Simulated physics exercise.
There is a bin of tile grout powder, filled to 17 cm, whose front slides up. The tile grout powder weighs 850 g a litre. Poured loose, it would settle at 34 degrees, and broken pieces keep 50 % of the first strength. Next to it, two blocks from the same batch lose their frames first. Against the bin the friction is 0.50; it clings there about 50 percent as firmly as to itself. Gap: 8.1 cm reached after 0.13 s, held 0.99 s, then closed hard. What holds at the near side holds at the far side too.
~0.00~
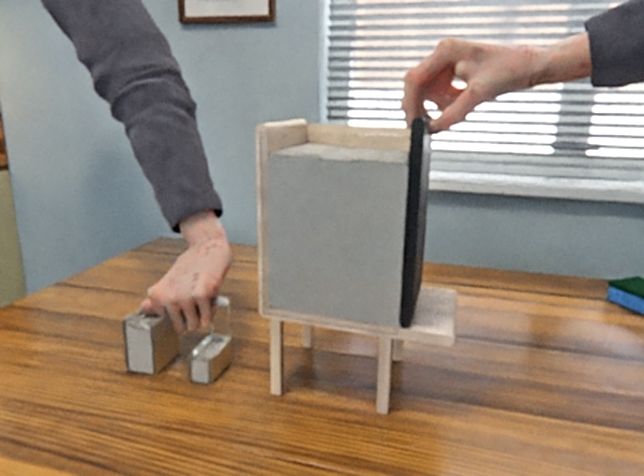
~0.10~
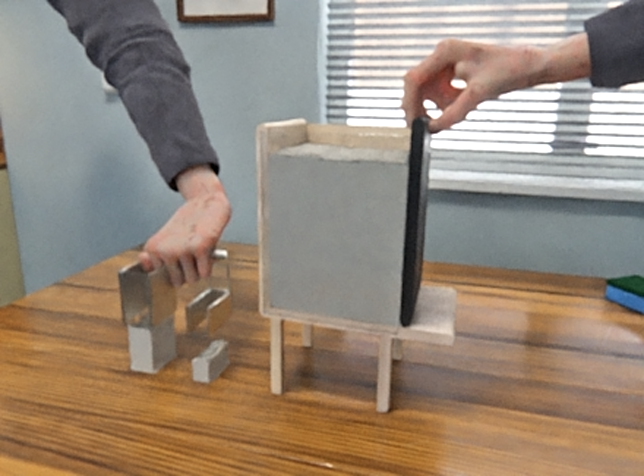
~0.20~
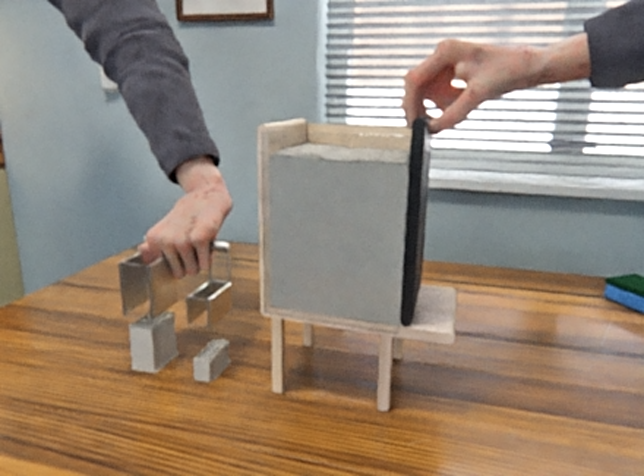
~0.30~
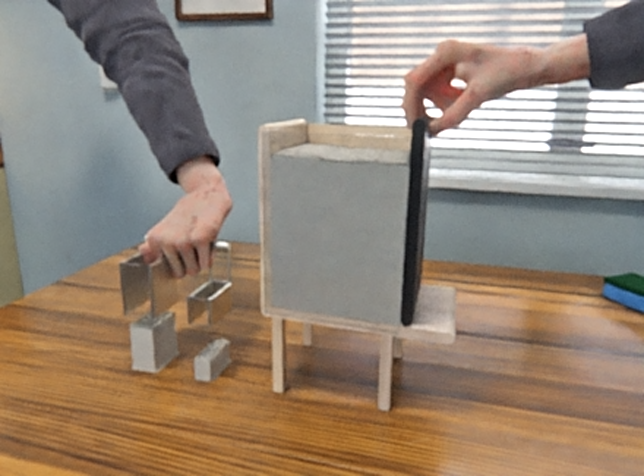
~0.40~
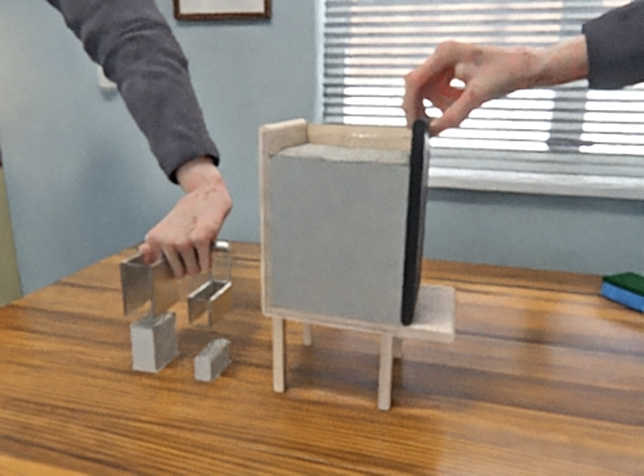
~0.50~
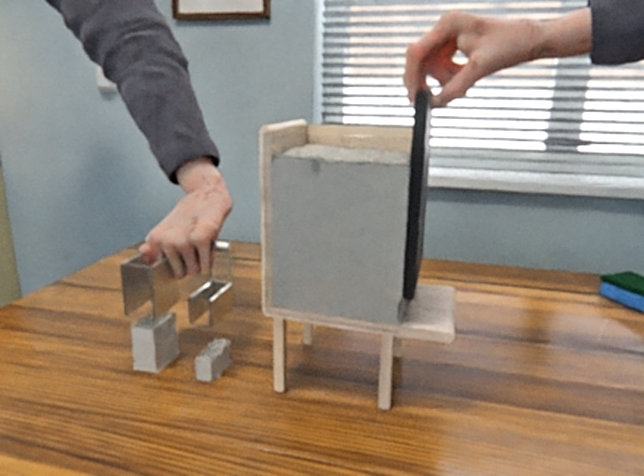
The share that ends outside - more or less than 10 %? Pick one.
Less.
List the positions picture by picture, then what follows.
Top of the hatch at (418, 124), not yet moved; top of the tile grout powder at (282, 156); blocks stand 5.9 cm, 2.7 cm (left to right), in the first picture.
Top of the hatch at (418, 124), not yet moved; top of the tile grout powder at (283, 156); blocks stand 5.9 cm, 2.7 cm (left to right), in the second picture.
Top of the hatch at (418, 125), not yet moved; top of the tile grout powder at (284, 156); blocks stand 5.9 cm, 2.7 cm (left to right), in the third picture.
Top of the hatch at (419, 126), not yet moved; top of the tile grout powder at (284, 156); blocks stand 5.9 cm, 2.7 cm (left to right), in the fourth picture.
Top of the hatch at (419, 126), not yet moved; top of the tile grout powder at (285, 157); blocks stand 5.9 cm, 2.7 cm (left to right), in the fifth picture.
Top of the hatch at (421, 97), moved 2.7 cm; top of the tile grout powder at (285, 158); blocks stand 5.9 cm, 2.7 cm (left to right), in the sixth picture.
After 0.76 s, the hatch is 8.1 cm open and 0 % is out.
After 1.08 s, the hatch is 8.1 cm open and 0 % is out.
After 1.39 s, the hatch is 8.1 cm open and 0 % is out.
After 1.71 s, the hatch is 2.0 cm open and 0 % is out.
After 1.98 s, at the end, the hatch is shut and 1 % is out.
